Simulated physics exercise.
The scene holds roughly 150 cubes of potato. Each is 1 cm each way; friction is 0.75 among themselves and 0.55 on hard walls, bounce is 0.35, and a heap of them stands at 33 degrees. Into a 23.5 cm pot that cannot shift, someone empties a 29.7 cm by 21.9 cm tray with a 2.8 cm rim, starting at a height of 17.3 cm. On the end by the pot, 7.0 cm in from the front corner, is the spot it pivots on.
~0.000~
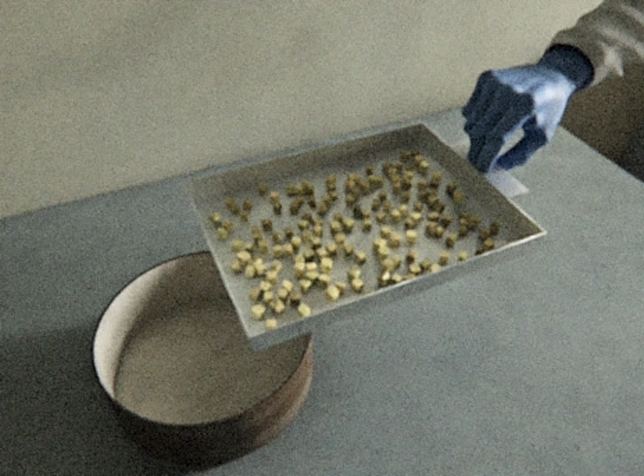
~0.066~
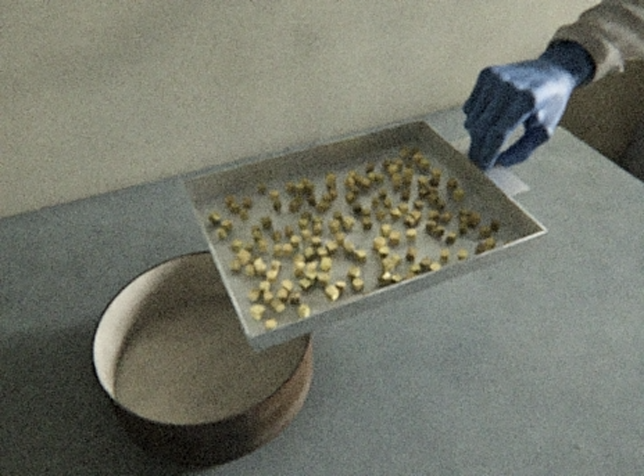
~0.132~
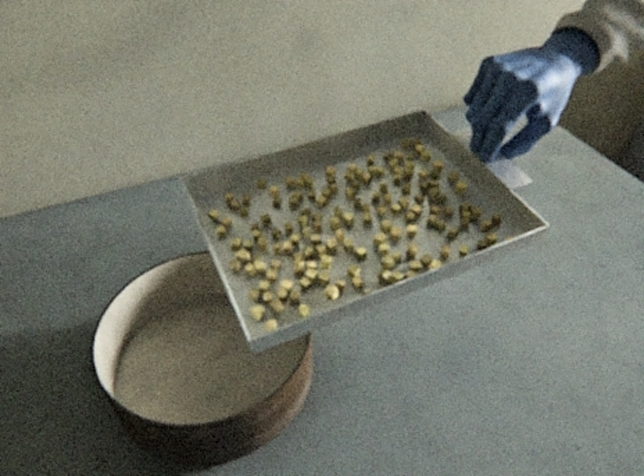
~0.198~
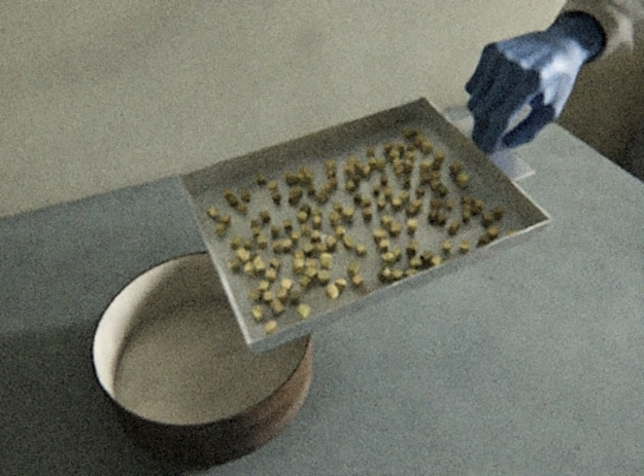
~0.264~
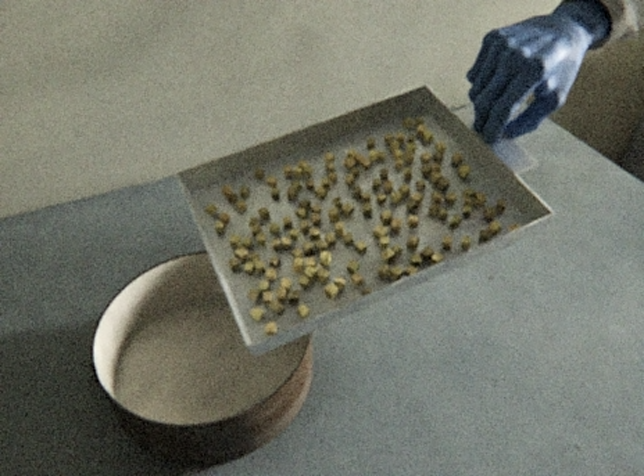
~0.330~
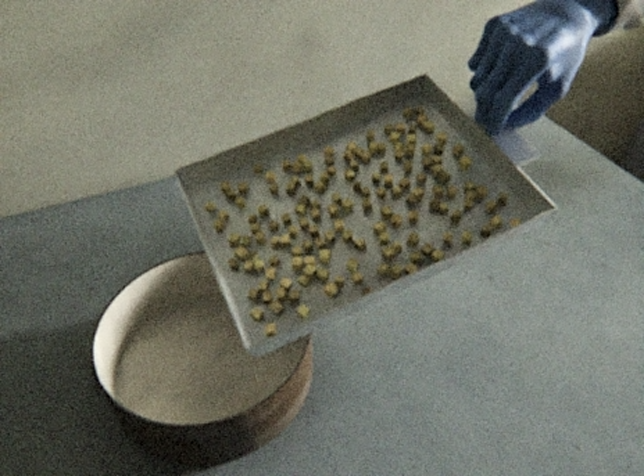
Blue-gloved hand gradually raising the far end of a shallow tray scattered with small yellowish cubes above a round pot.
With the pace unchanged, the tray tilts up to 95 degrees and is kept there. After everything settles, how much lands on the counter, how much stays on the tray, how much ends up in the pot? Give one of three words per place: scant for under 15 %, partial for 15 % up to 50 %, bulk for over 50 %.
As I see it, counter: The main load; left on the tray: A sprinkling; pot: A sizeable amount.
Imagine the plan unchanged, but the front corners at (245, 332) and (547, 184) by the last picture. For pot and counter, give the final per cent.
Split: Pot = 90, counter = 10.
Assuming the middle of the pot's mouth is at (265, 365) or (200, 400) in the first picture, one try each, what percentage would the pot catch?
I'd say close to 100 percent for the first spot and 100 percent for the second.
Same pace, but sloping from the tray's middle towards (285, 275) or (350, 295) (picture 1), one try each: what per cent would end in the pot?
Near 55 and 25 per cent, in that order.
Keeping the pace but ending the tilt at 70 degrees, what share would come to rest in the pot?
I'd say close to 0 percent.
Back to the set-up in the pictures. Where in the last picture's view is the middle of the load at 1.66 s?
Approximately (273, 316) in the final picture.
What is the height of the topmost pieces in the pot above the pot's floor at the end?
My guess is around 1.5 centimetres.
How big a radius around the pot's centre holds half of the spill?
20 cm.
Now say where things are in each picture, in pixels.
In the first frame, tray tilt 0 degrees, front corners at (252, 331) and (539, 231); middle of the pieces at (348, 224); pot at (204, 325).
In the second frame, tray tilt 1 degrees, front corners at (252, 331) and (540, 229); middle of the pieces at (348, 223).
In the third frame, tray tilt 3 degrees, front corners at (252, 334) and (542, 224), lowest corner left front; middle of the pieces at (348, 219).
In the fourth frame, tray tilt 7 degrees, front corners at (251, 337) and (544, 218), lowest corner left front; middle of the pieces at (348, 214).
In the fifth frame, tray tilt 10 degrees, front corners at (251, 340) and (547, 212), lowest corner left front; middle of the pieces at (348, 210).
In the sixth frame, tray tilt 13 degrees, front corners at (250, 343) and (549, 206), lowest corner left front; middle of the pieces at (347, 206); pot at (204, 325). Its pace works out near 50 degrees a second.
After 1.13 s, tilt 51 degrees; the tray holds 100 %, the pot 0 %.
After 1.66 s, tilt 77 degrees; the tray holds 85 %, the pot 0 %.
After 2.26 s, tilt 95 degrees; the tray holds 30 %, the pot 20 %.
In the end, at 3.5 s, counter 60 %, tray 5 %, pot 35 %.
